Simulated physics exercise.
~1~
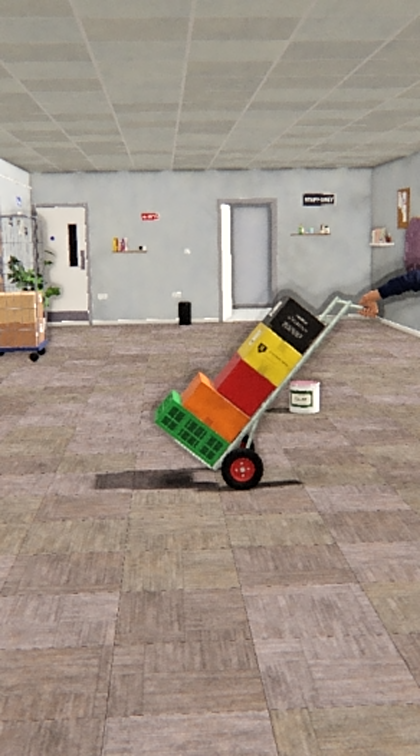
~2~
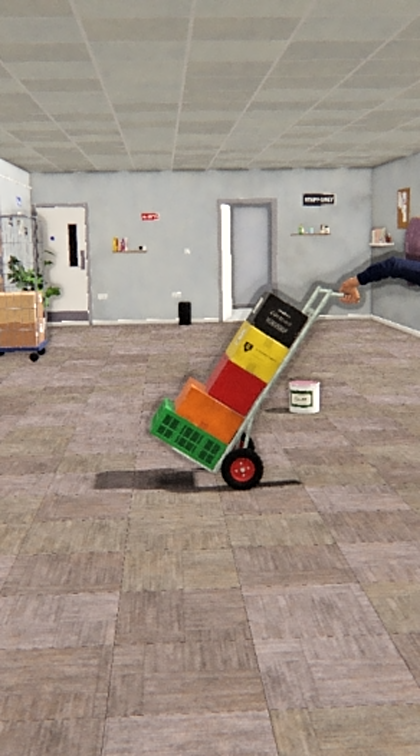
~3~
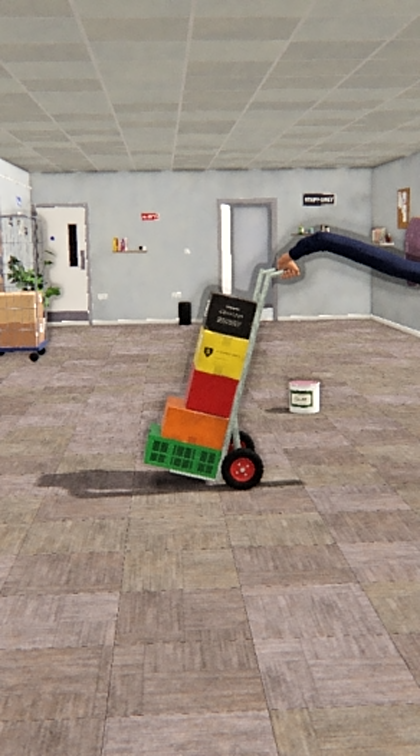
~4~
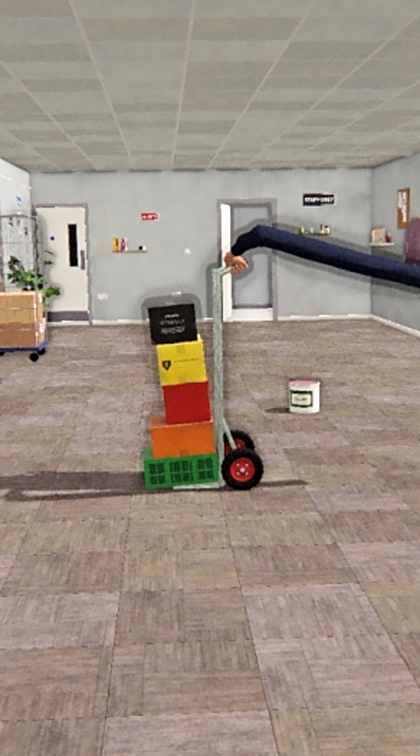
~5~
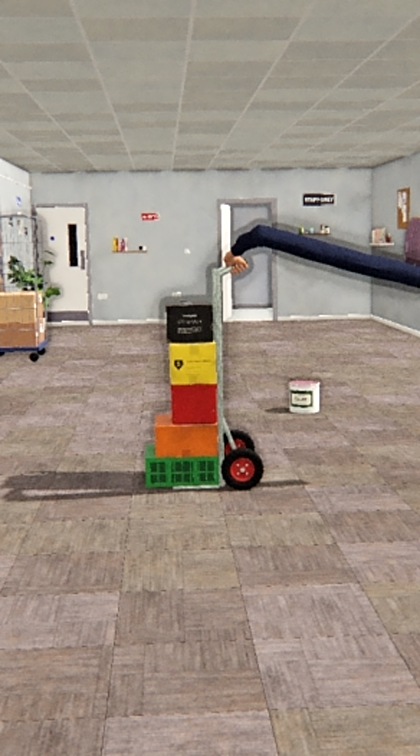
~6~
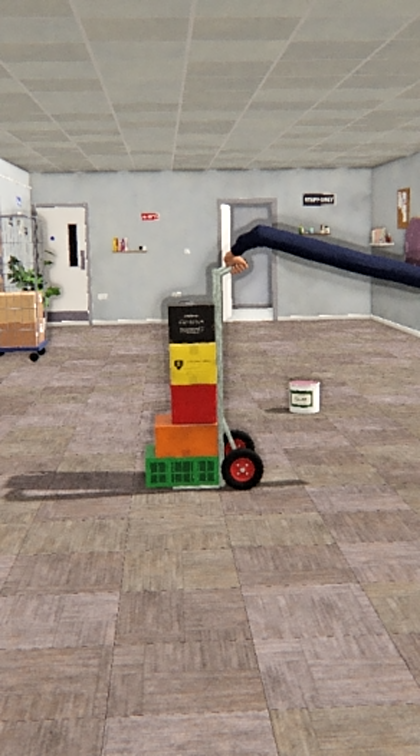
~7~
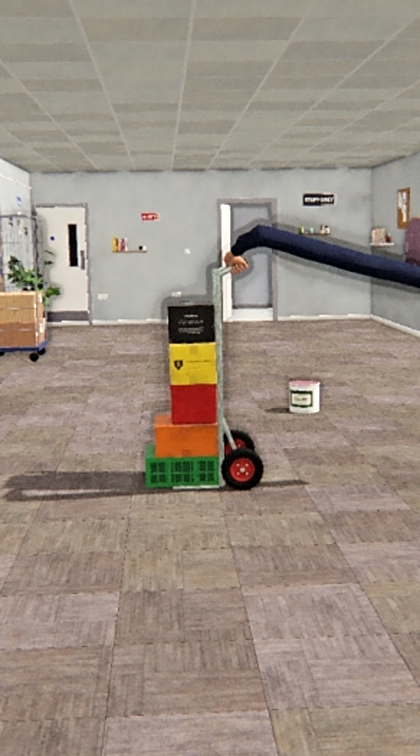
In a carpeted room, an arm swinging a loaded sack truck upright, the stacked boxes shifting left, settling back and staying stacked.
